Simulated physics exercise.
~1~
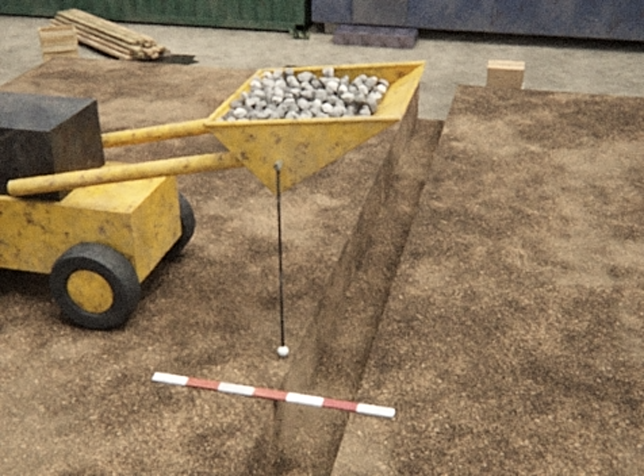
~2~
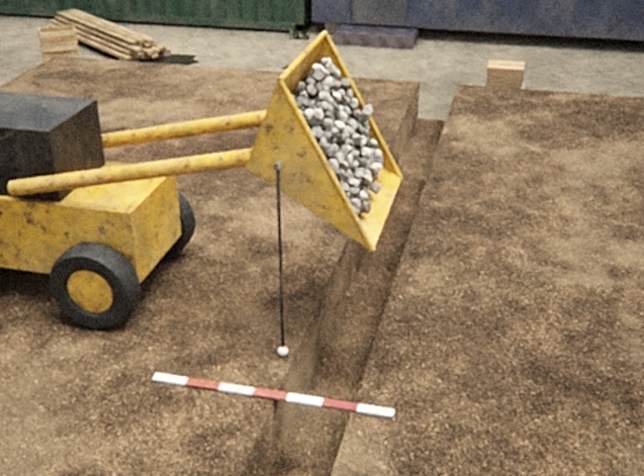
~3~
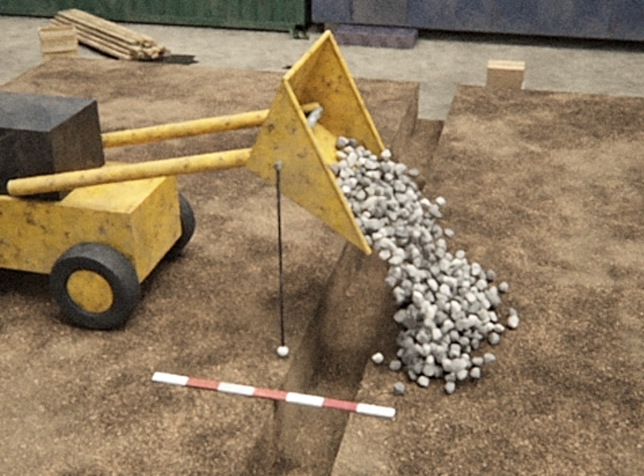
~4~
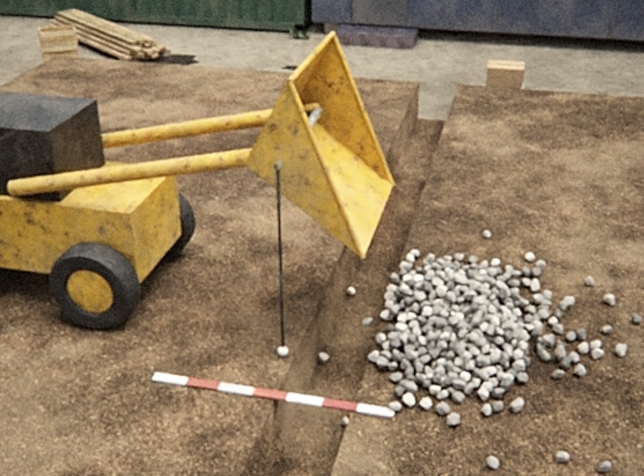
A yellow loader tipped its bucket of grey stones steeply forward, and they poured out over the narrow trench, ending mostly in a spread-out heap on the brown ground beyond it, with a few strays scattered around and the bucket left empty.
